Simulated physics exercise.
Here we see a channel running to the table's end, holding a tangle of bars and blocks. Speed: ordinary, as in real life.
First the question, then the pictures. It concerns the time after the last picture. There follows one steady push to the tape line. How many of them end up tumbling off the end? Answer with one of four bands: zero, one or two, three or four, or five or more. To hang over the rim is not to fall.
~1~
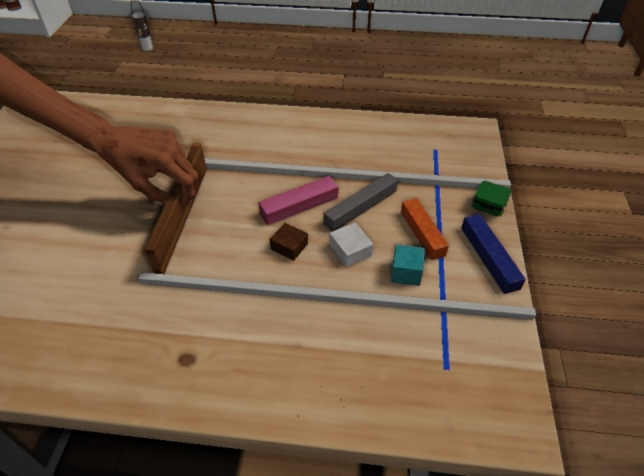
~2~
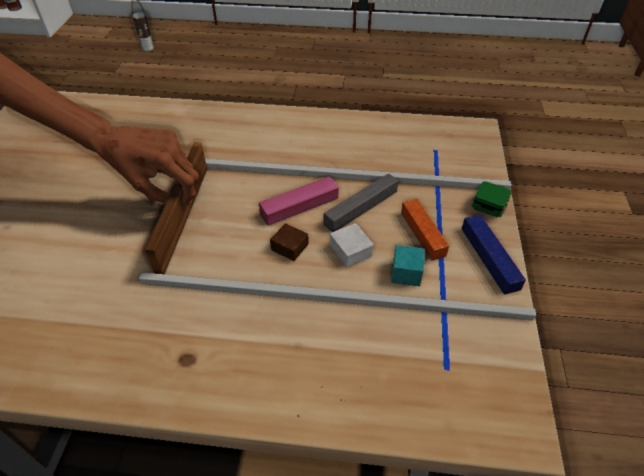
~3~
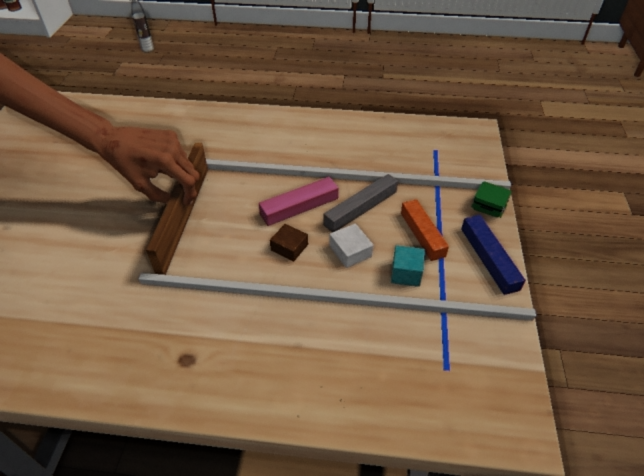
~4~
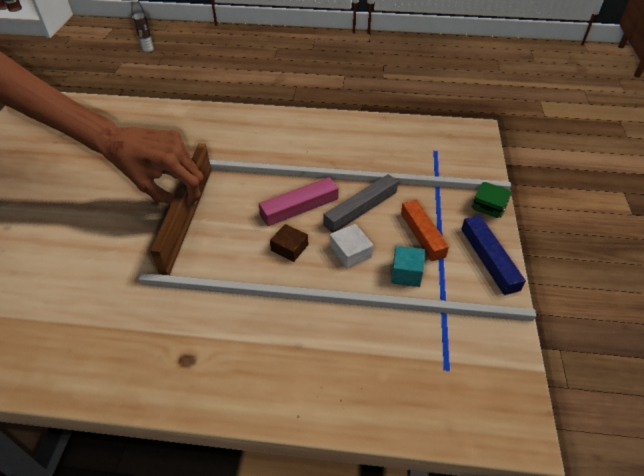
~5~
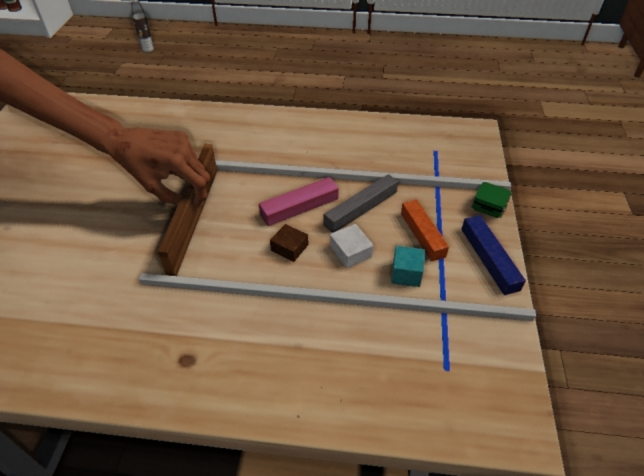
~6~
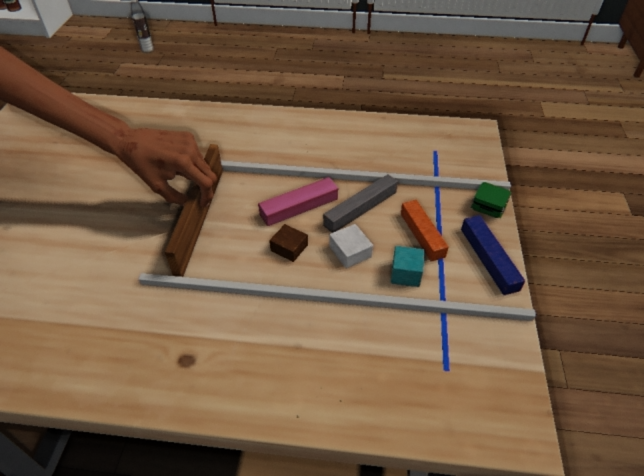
One or two.
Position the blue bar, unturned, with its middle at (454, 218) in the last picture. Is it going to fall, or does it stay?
Lab note: It does not drop.
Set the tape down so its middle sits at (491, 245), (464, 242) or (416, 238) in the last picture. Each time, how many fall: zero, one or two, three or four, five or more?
Counts for the three tries are 3 or 4, one to two and zero.
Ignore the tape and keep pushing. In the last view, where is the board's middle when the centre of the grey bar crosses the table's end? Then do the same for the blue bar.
When the grey bar crosses, the middle is near (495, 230); when the blue bar crosses, near (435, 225).
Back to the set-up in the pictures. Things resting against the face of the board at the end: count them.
In total, 2.
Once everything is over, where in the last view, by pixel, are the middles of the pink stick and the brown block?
Pink stick at (449, 209), brown block at (456, 257).
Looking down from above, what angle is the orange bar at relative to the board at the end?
The angle is some 20°.
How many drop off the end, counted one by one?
Result - number fallen: 1.
Early on, none off yet; green case at rest near (491, 201); blue bar at rest near (491, 253); orange bar at rest near (423, 229).
A while later, none off yet; green case at rest near (491, 201); blue bar moving near (496, 253); orange bar travelled a little near (462, 231).
Finally, the number that fall off is one or two; lost, blue bar.
